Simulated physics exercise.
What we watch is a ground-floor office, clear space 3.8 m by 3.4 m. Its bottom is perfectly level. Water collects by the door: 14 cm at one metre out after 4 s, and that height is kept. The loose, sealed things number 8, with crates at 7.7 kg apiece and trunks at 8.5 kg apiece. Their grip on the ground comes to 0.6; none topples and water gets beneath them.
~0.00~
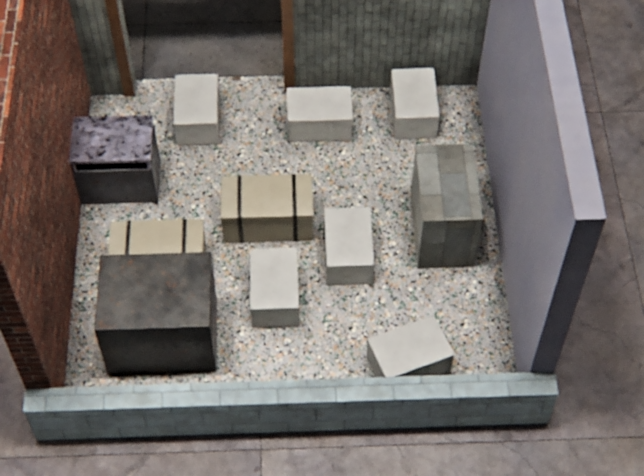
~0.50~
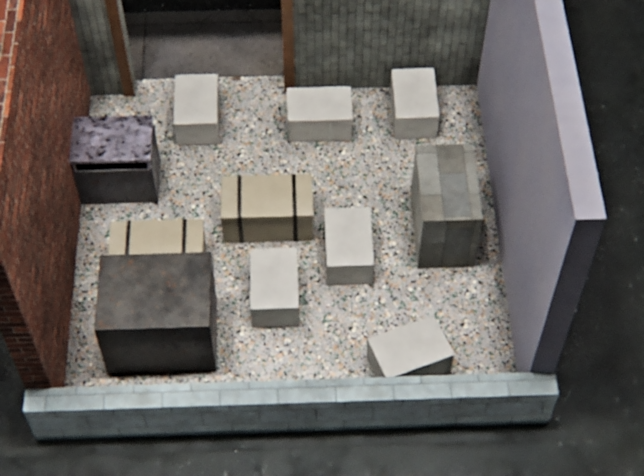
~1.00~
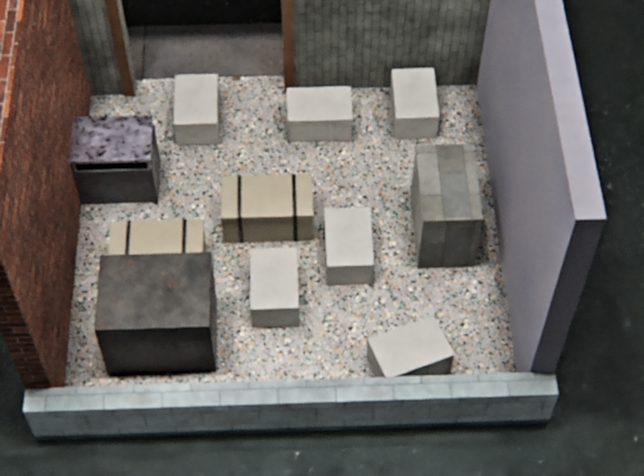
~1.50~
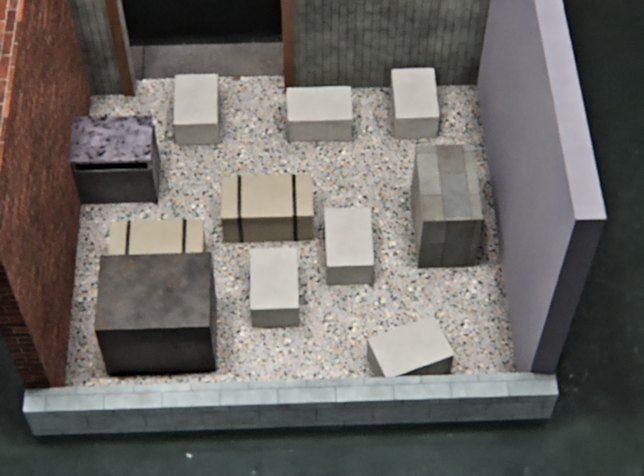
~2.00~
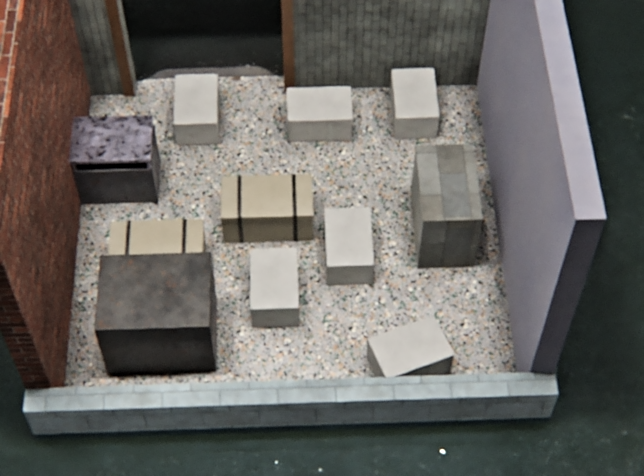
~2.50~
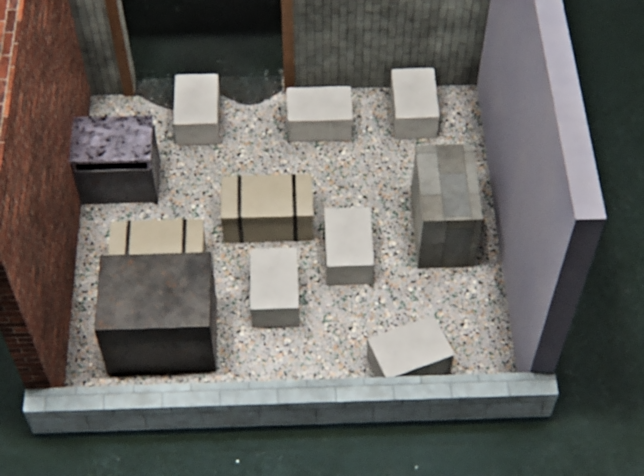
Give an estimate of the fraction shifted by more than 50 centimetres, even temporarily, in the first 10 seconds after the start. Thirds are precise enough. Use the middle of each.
It falls in the mid range.
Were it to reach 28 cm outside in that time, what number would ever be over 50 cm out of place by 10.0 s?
Then it comes to 7.
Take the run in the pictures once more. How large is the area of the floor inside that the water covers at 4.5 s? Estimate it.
At that time the wet patch spans about 3.0 m2.
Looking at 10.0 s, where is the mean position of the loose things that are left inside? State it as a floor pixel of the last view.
It works out to somewhere near (342, 255) on the floor.
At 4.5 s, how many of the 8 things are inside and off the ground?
Answer: 1.
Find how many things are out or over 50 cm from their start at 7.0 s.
3 in all.
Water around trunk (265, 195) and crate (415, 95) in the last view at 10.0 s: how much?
I'd estimate 9 cm for the first and 3 cm for the second.
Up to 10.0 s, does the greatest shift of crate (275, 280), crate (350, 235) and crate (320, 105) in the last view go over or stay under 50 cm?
Taking them in that order, the first is beyond the limit, the second beyond the limit and the third within the limit.
After 3.5 s 0 of 8 are over 50 cm from their spots; 0 afloat.
After 4.5 s 0 of 8 are over 50 cm from their spots; 1 afloat.
After 7.0 s 3 of 8 are over 50 cm from their spots; 4 afloat.
After 10.0 s 5 of 8 are over 50 cm from their spots, and 5 have been at some point; 7 afloat.
